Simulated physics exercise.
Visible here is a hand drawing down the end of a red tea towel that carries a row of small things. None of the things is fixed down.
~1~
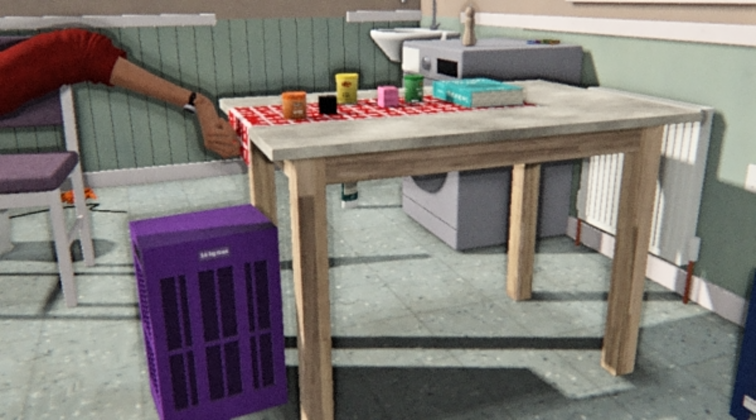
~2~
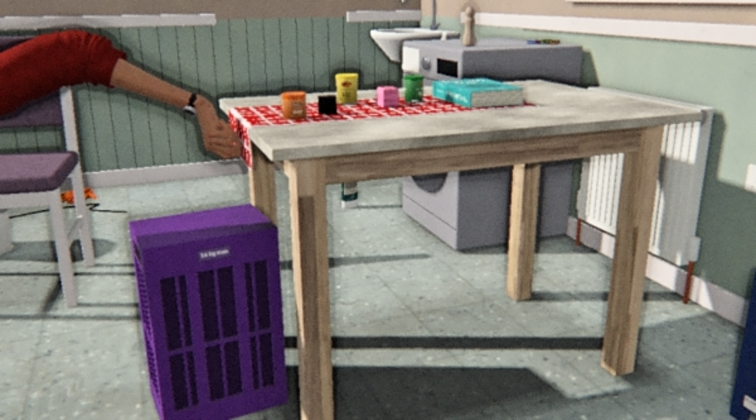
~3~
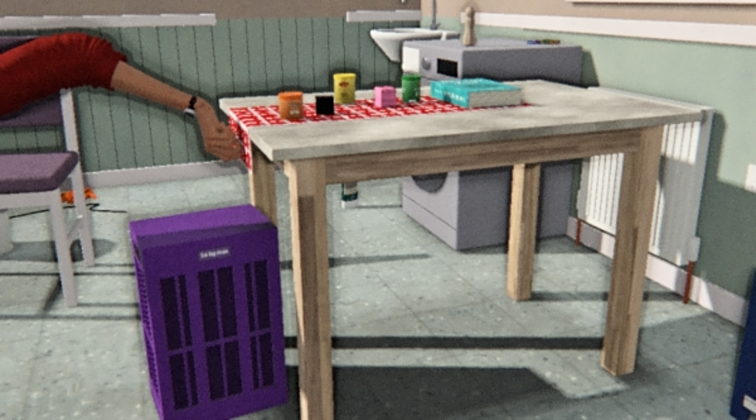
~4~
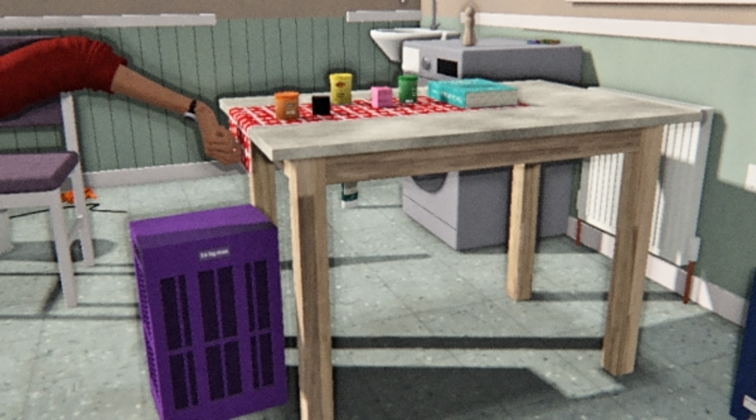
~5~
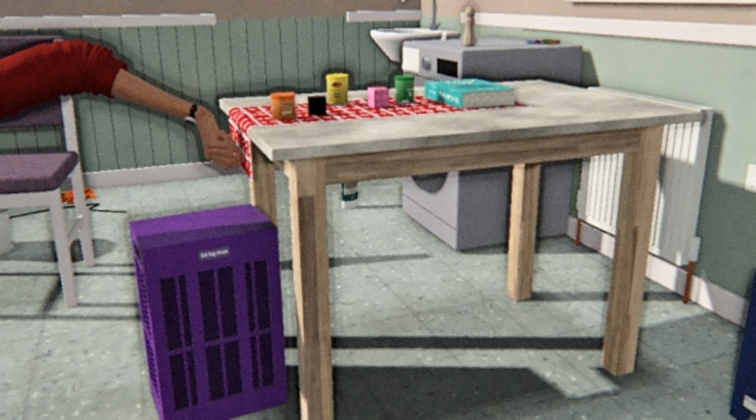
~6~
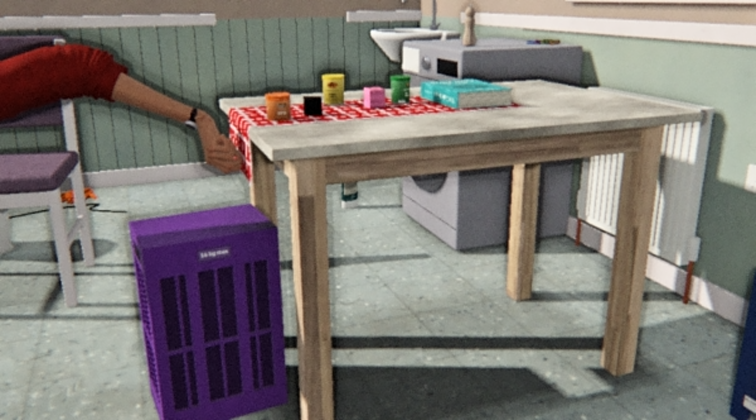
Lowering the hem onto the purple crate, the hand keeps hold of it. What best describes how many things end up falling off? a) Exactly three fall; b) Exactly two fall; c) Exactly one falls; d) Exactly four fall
Exactly one falls (c).
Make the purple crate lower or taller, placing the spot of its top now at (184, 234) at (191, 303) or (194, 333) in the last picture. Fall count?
Counts: 3 / 4.
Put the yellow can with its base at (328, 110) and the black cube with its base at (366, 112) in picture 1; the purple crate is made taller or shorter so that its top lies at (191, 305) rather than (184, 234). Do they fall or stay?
Well, the yellow can is dislodged, and the black cube is dislodged.
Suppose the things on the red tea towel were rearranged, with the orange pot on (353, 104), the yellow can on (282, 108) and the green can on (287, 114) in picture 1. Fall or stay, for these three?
The orange pot will stay where it is, the yellow can will end up down, and the green can will end up down.
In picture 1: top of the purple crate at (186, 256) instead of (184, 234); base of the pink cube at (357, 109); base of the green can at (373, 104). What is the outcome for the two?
The pink cube stays aboard, and the green can stays aboard.
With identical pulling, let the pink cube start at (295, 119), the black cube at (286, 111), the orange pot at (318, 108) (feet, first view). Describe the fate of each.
In the end the pink cube gets dislodged, while the black cube gets dislodged and the orange pot rides it out.
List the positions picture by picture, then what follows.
In the first picture, hem (252, 170); orange pot (294, 93); black cube (327, 96); yellow can (347, 75); pink cube (388, 88); green can (414, 76); top of the crate (184, 234).
In the second picture, hem (252, 171); orange pot (294, 93).
In the third picture, hem (252, 174); black cube (324, 96).
In the fourth picture, hem (251, 178); yellow can (341, 75); top of the crate (184, 234).
In the fifth picture, hem (253, 182); pink cube (379, 89).
In the sixth picture, hem (251, 187); orange pot (278, 94); black cube (312, 97); yellow can (333, 76); pink cube (374, 89); green can (401, 77).
Soon after, hem near (243, 197); all still up.
Then, hem on the crate; orange pot gone.
At rest, hem on the crate; orange pot gone. The count of fallen things is one.
